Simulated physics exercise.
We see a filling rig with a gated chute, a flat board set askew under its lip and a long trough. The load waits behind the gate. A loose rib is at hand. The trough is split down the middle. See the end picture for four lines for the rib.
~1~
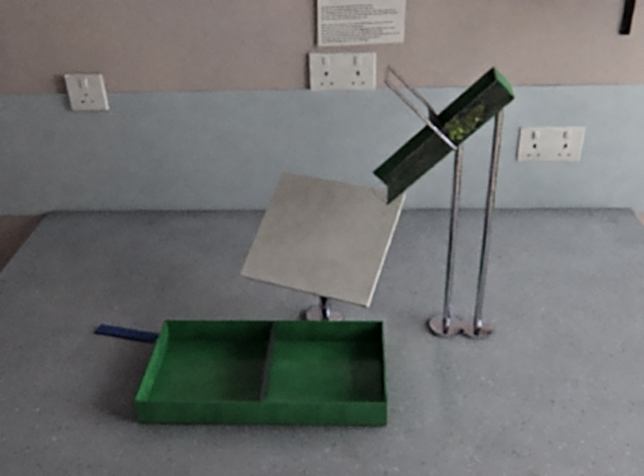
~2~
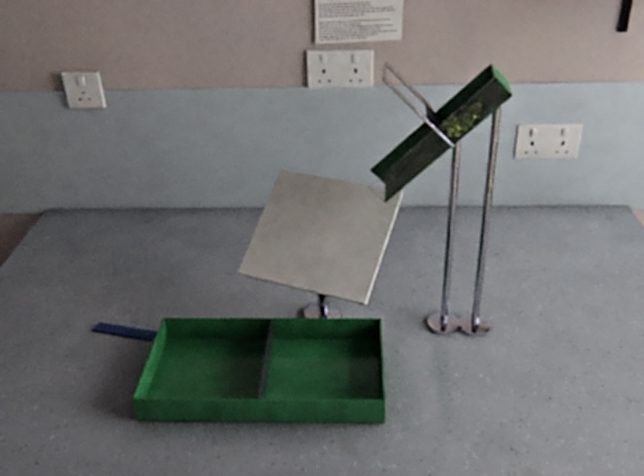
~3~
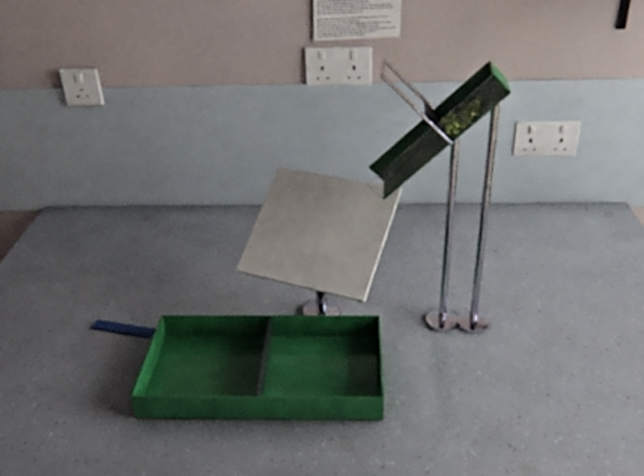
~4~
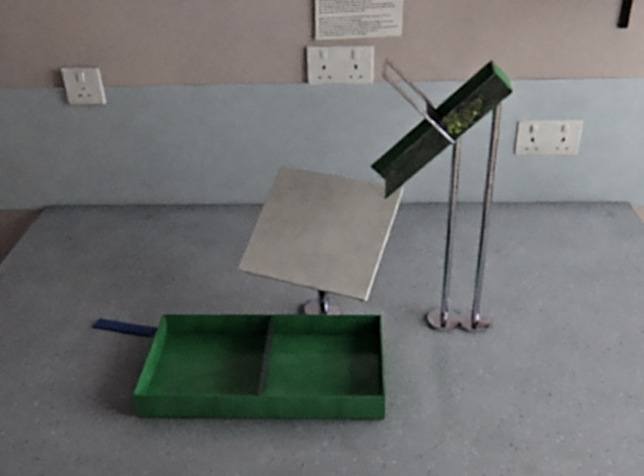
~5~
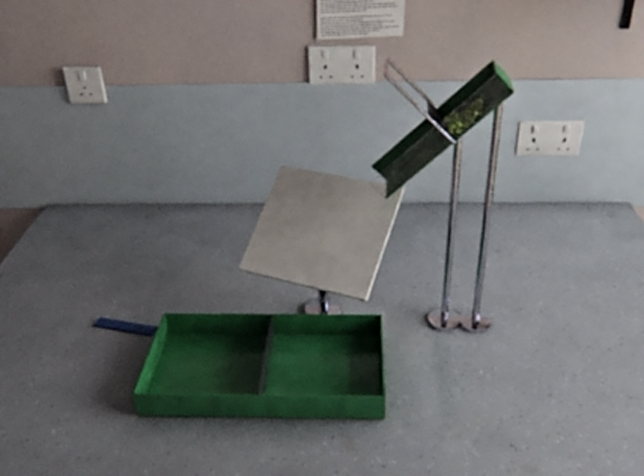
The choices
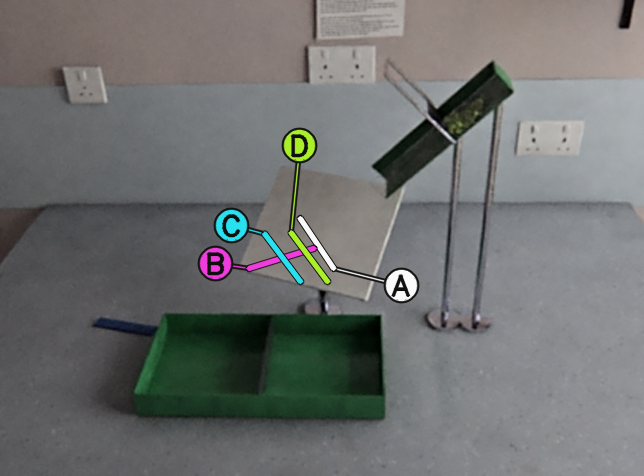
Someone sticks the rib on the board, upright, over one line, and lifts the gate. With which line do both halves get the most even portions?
B.
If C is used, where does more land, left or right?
Right.
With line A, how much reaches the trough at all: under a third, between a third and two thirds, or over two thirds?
It is over two thirds.
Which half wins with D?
Right.
On the marked copy, line A from (300, 218) to (333, 268); line B from (313, 248) to (249, 268); line C from (264, 234) to (300, 281); line D from (291, 232) to (327, 281).
For line A, of what is caught, only a few in the left half, all but a few in the right.
For line B, of what is caught, close to half in the left half, close to half in the right.
For line C, of what is caught, a small share in the left half, all but a few in the right.
For line D, of what is caught, a small share in the left half, all but a few in the right.
